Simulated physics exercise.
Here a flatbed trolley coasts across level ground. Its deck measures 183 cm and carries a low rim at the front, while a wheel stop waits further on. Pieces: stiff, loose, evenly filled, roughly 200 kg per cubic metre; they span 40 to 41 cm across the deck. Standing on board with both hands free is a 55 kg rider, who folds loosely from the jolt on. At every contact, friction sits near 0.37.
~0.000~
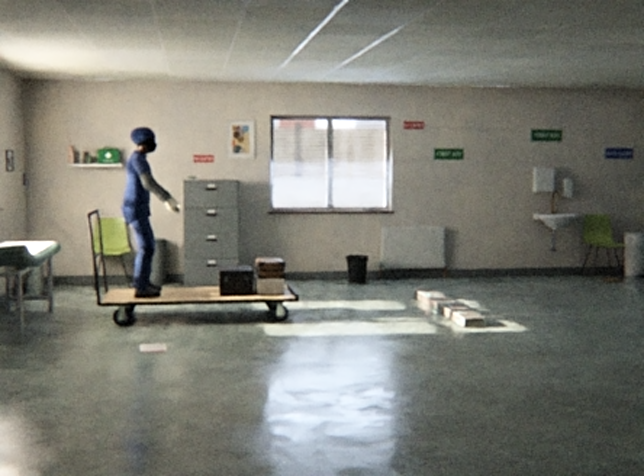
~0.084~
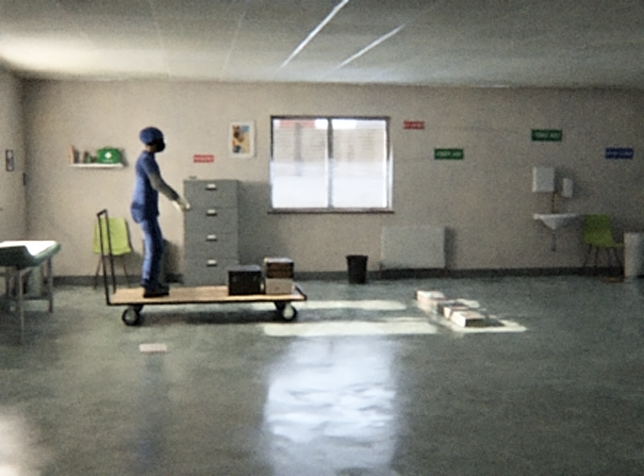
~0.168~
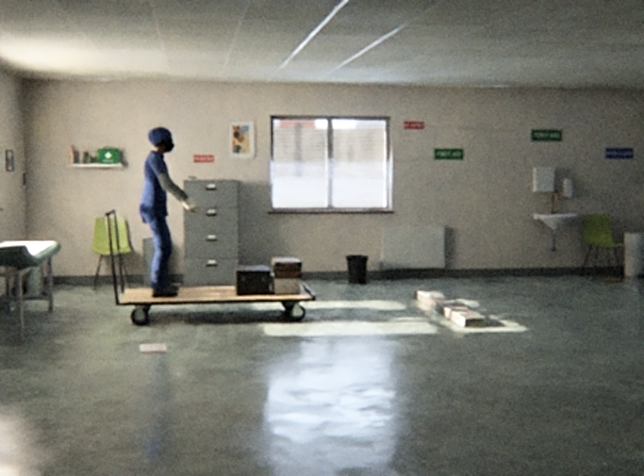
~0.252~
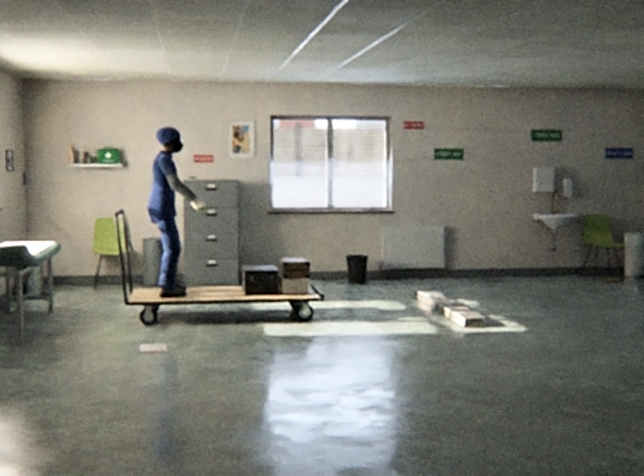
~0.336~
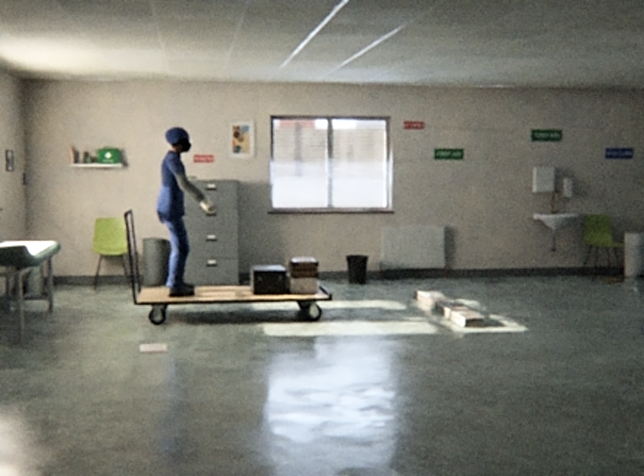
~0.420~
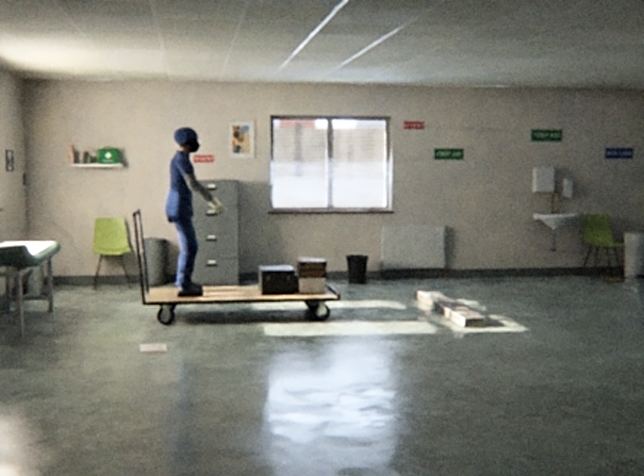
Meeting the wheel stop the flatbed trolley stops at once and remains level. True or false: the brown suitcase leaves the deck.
False, it remains on the deck.
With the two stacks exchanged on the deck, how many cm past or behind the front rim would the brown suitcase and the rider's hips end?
Result: Brown 50 cm behind rim; hips 120 cm behind rim.
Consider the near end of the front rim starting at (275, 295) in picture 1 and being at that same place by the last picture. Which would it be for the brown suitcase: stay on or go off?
With that change, brown ends up shed.
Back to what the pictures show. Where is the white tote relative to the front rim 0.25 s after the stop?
Roughly 15 cm behind it.
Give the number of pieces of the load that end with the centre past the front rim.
A total of 0.
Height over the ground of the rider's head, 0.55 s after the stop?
About 80 cm above the ground.
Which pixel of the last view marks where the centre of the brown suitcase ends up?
(438, 265).
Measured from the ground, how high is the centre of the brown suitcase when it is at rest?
Height: Roughly 50 centimetres.
After 1.61 s the deck stops.
After 1.86 s the brown suitcase is 8 cm behind the rim, tilted 0°, near (437, 265) in the last picture's view.
After 2.16 s the brown suitcase is 8 cm behind the rim, tilted 0°, near (438, 265) in the last picture's view.
After 2.61 s the brown suitcase is 8 cm behind the rim, tilted 0°, near (438, 265) in the last picture's view.
When all is still (3.2 s), nothing is past the rim; behind it, white tote, brown suitcase, black toolbox and the rider's hips.
